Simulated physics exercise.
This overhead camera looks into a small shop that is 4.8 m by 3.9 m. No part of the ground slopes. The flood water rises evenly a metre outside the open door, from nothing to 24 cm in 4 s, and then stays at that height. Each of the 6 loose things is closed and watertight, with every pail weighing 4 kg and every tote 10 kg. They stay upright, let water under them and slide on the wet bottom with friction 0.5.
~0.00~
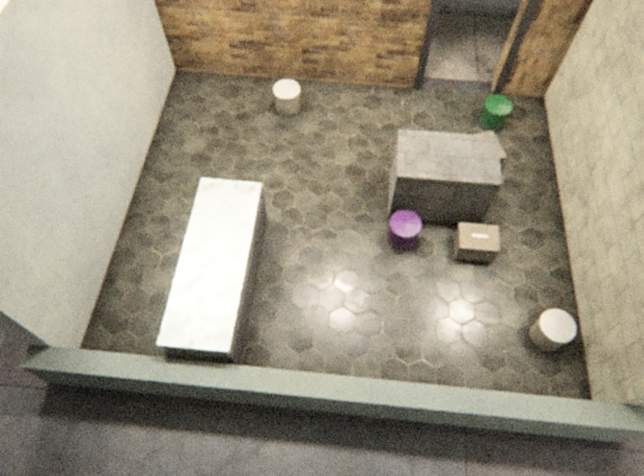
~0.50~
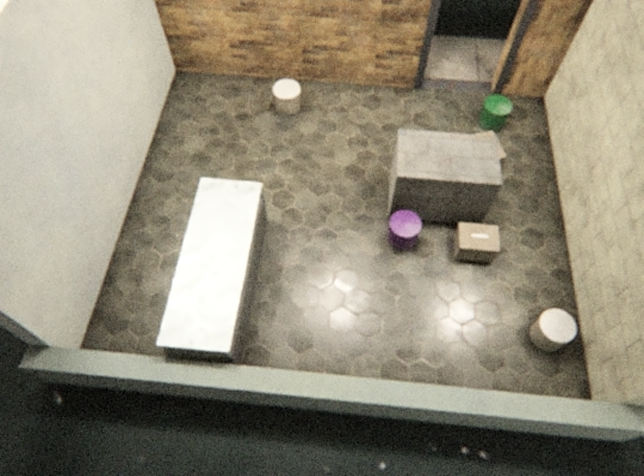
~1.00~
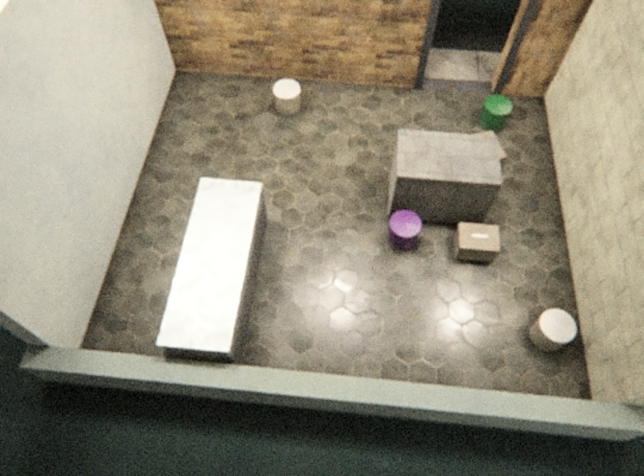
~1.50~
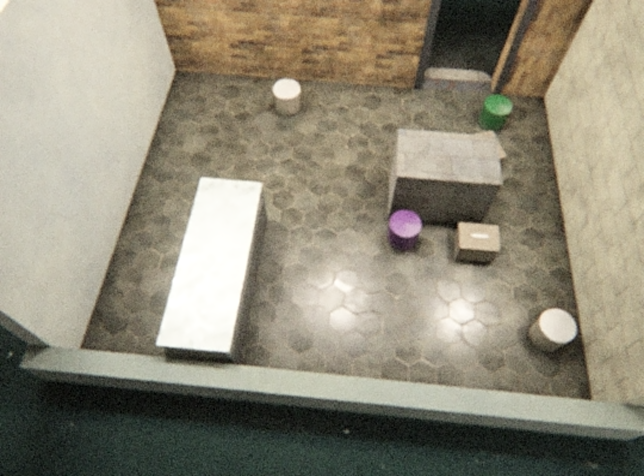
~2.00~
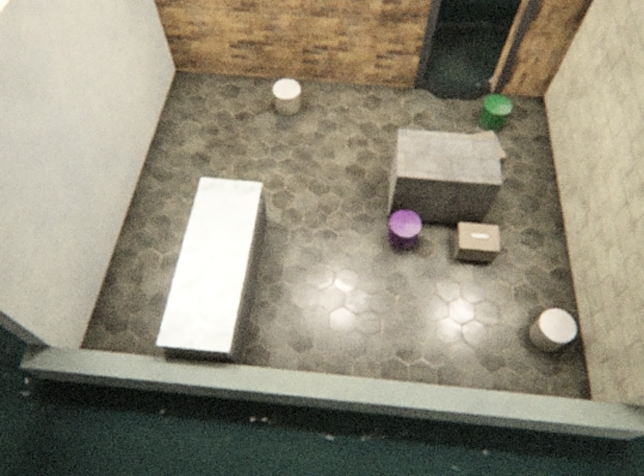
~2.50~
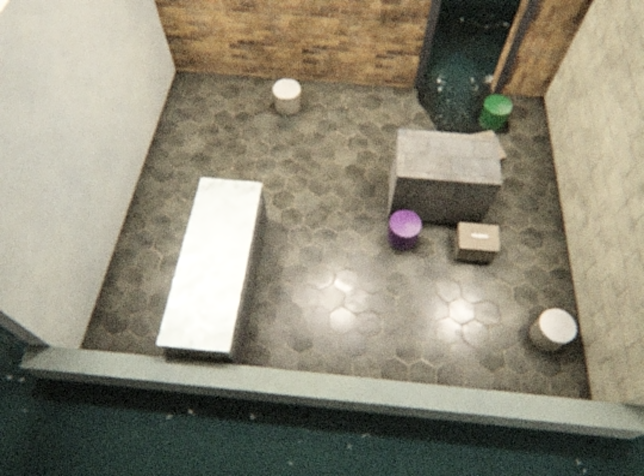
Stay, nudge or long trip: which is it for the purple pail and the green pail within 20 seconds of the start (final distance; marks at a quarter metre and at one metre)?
As for the purple pail, it moves somewhat; as for the green pail, it goes far off.
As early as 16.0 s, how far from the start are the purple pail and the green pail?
Shifts: Around 100 and 200 cm.
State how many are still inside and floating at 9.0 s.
Count: 0.
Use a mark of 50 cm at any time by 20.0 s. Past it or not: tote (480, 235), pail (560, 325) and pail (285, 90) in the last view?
Result, in order: Lower / higher / higher.
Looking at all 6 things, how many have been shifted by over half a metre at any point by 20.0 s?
Counting them up, I find 5.
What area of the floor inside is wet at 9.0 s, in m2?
About 16 m2 is covered.
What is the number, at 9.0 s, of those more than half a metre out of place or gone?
I count 3 of them.
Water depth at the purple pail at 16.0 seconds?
Close to 10 centimetres.
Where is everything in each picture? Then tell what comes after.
The purple pail at (406, 223) rests on the ground; the green pail at (498, 105), on the bottom; 0.0 m2 under water; 0 of 6 have shifted, in the first picture.
The purple pail at (406, 223) rests on the ground; the green pail at (498, 105), on the bottom; 0.0 m2 under water; 0 of 6 have shifted, in the second picture.
The purple pail at (406, 223), on the bottom; the green pail at (498, 105), on the bottom; water covers 0.0 m2; 0 of 6 have shifted, in the third picture.
The purple pail at (406, 223) rests on the ground; the green pail at (498, 105) rests on the ground; 0.0 m2 under water; 0 of 6 have shifted, in the fourth picture.
The purple pail at (406, 223), on the bottom; the green pail at (498, 105), on the bottom; 0.1 m2 under water; 0 of 6 have shifted, in the fifth picture.
The purple pail at (406, 223) rests on the ground; the green pail at (498, 105), on the bottom; 0.6 m2 under water; 0 of 6 have shifted, in the sixth picture.
After 4.0 s the purple pail is near (406, 223), 0.0 m from its start, aground; the green pail is near (548, 131), 0.6 m from its start, aground; 0 afloat.
After 9.0 s the purple pail is near (406, 223), 0.0 m from its start, aground; the green pail is near (428, 256), 2.3 m from its start, aground; 0 afloat.
After 16.0 s the purple pail is near (464, 297), 0.9 m from its start, afloat; the green pail is near (440, 223), 1.9 m from its start, afloat; 5 afloat.
After 20.0 s the purple pail is near (448, 251), 0.5 m from its start, afloat; the green pail is near (434, 287), 2.6 m from its start, afloat; 6 afloat.
